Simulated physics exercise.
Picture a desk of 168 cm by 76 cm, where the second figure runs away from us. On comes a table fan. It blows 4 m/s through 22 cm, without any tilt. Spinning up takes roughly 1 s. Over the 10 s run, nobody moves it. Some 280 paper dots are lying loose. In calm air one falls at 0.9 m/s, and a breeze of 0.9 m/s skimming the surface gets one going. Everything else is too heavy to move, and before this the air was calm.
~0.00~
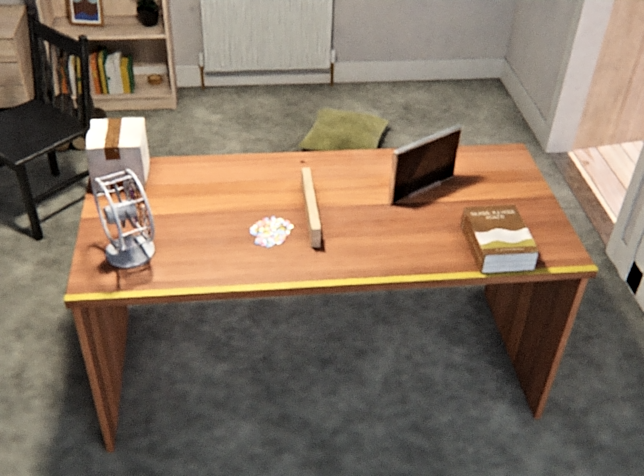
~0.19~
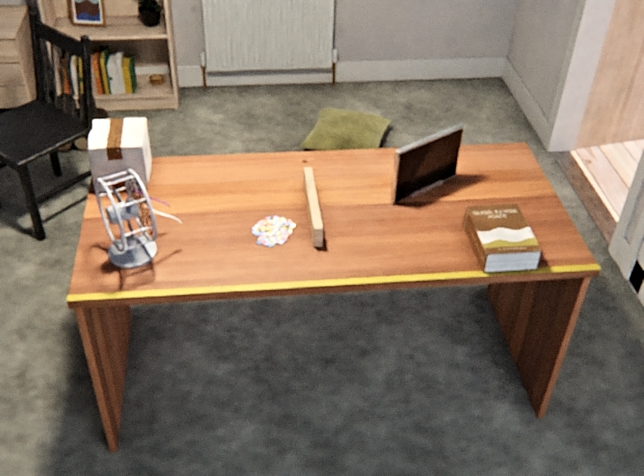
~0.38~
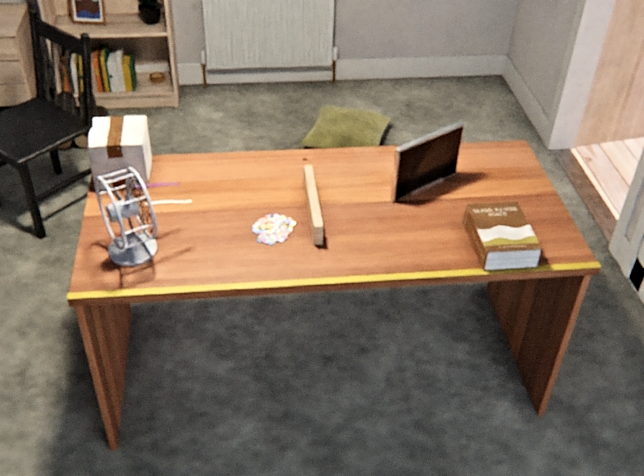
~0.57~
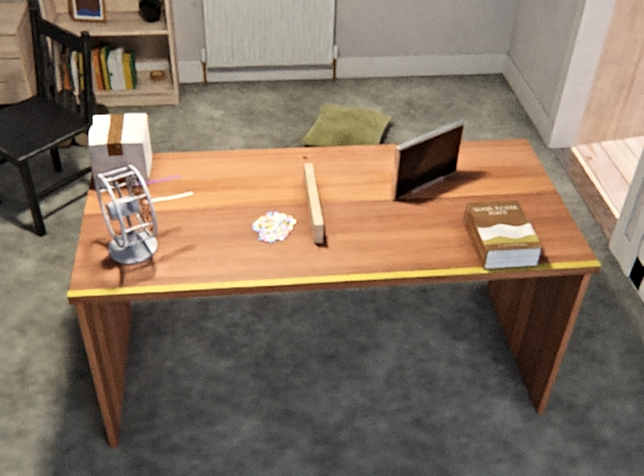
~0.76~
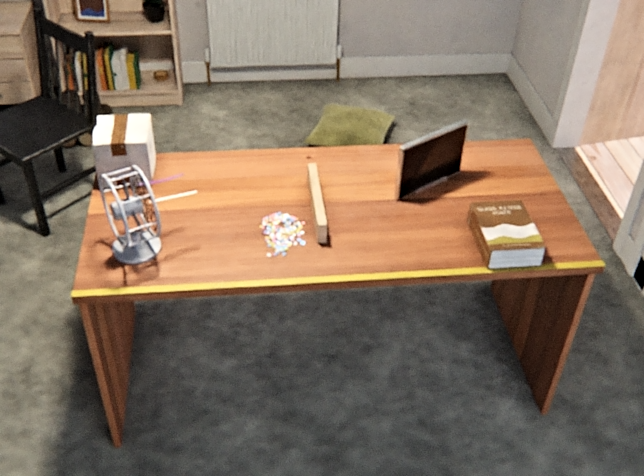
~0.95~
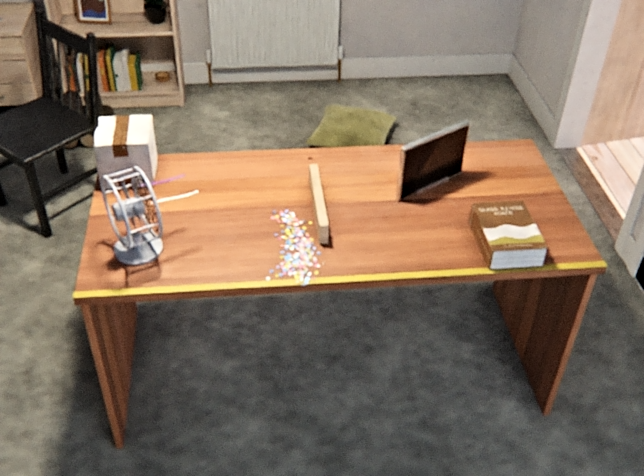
A wooden desk with a small fan at left, a pile of paper dots lying still, then spreading toward the yellow front edge.
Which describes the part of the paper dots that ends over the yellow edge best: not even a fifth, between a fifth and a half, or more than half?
The part that ends there is greater than one half.
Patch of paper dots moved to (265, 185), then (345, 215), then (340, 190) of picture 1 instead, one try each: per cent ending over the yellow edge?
Roughly 0 %, then 0 %, then 0 %.
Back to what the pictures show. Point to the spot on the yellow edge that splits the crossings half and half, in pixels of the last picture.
Around (315, 284).
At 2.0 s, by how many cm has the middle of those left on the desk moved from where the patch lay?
Roughly 25 cm.
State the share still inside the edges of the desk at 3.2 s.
That comes to roughly 20 % remaining.
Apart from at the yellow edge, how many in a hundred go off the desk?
That works out to near 1 per cent.
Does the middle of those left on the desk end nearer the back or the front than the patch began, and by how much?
Forward, about 25 cm.
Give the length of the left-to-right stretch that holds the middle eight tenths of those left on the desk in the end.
Looks like some 20 cm to me.
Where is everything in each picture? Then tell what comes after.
In the first frame, the middle of the paper dots is near (269, 231), none has stirred yet and the mouth of the table fan is at (123, 211).
In the second frame, the middle of the paper dots is near (271, 231), none has stirred yet and the yellow edge is centred on (344, 285).
In the third frame, the middle of the paper dots is near (272, 229), none has stirred yet, the top of a board is at (313, 194) and the top of a laptop is at (431, 135).
In the fourth frame, the middle of the paper dots is near (273, 227) and none has stirred yet.
In the fifth frame, the middle of the paper dots is near (281, 229), the farthest in sight from the table fan is at (303, 223) and about 45 % have left their places.
In the sixth frame, the middle of the paper dots is near (298, 248), the farthest in sight from the table fan is at (324, 263) and about 90 % have left their places.
After 2.0 s, 31 % are on the move or not yet settled, 75 % are over the yellow edge; the middle of those still in play is near (313, 274).
After 3.2 s, 17 % are on the move or not yet settled, 80 % are over the yellow edge; the middle of those still in play is near (330, 273).
After 5.5 s, 14 % are on the move or not yet settled, 82 % are over the yellow edge; the middle of those still in play is near (330, 273).
After 10.0 s, at the end, 84 % are over the yellow edge.
